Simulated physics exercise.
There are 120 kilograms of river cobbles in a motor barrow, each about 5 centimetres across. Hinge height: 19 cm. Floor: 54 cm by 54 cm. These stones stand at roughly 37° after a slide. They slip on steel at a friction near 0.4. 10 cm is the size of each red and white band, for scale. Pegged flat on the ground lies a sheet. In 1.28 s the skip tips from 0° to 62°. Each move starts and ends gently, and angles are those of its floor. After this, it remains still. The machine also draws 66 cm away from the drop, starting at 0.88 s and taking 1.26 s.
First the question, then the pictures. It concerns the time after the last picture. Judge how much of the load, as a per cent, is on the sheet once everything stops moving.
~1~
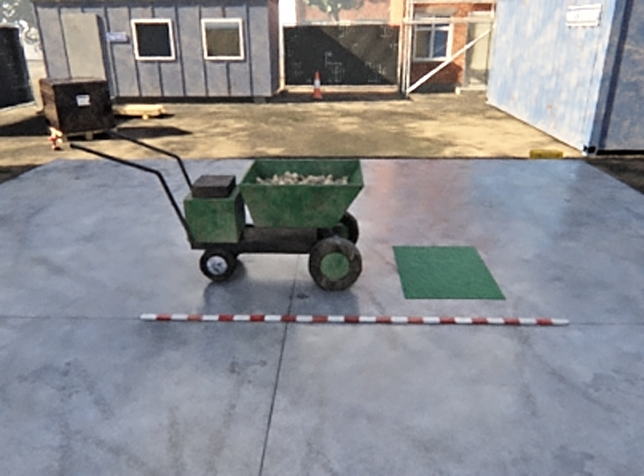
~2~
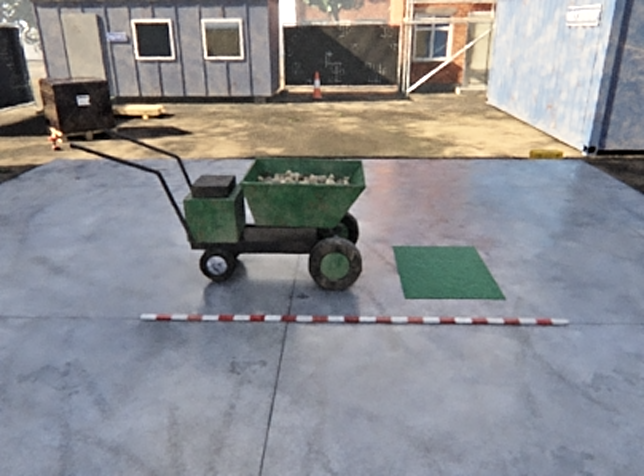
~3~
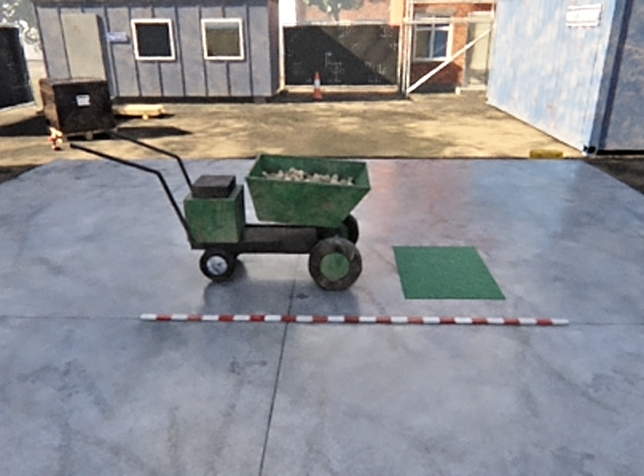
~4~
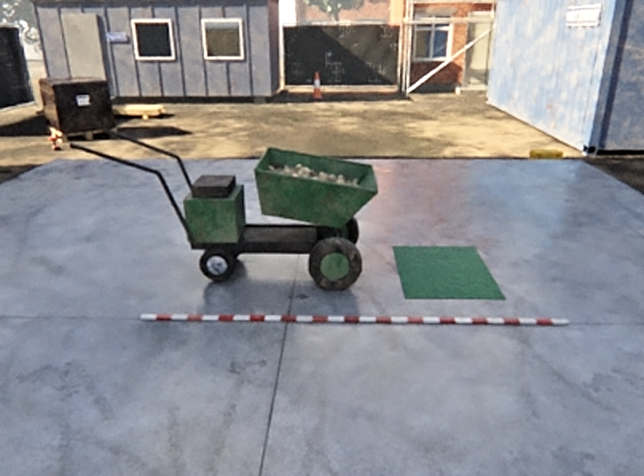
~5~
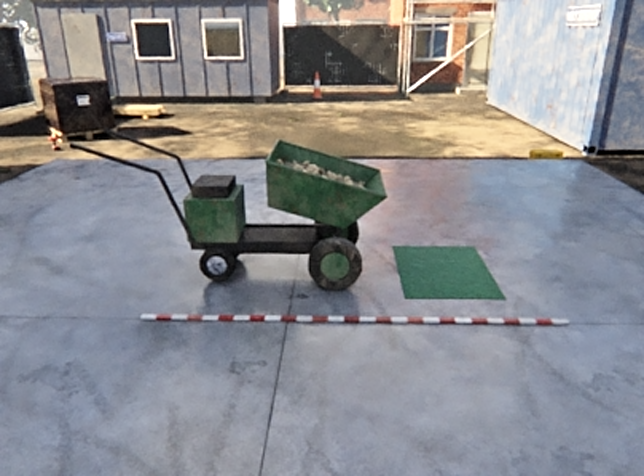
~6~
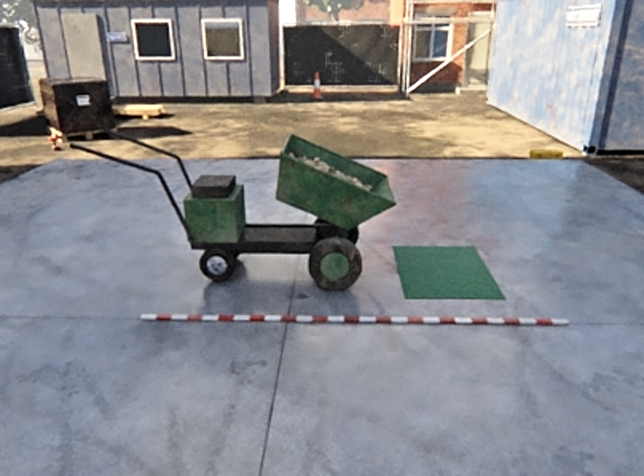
About 30 percent ends up on the sheet.
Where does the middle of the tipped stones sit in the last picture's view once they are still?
About (401, 268).
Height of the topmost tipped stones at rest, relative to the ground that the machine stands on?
Some 10 cm above that level.
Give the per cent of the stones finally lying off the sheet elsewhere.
Some 5 per cent of the load.
A little later the floor is at 52°; 100 % in the skip; the foremost stones are at (404, 223).
Then the floor is at 62°; 75 % in the skip, 2 % short of the sheet, 22 % on the sheet; the foremost stones are at (444, 269).
Later still the floor is at 62°; 43 % in the skip, 26 % short of the sheet, 28 % on the sheet, 3 % off the sheet elsewhere; the foremost stones are at (488, 262).
In the end the floor is at 62°; 41 % in the skip, 28 % short of the sheet, 28 % on the sheet, 3 % off the sheet elsewhere; the foremost stones are at (488, 262).
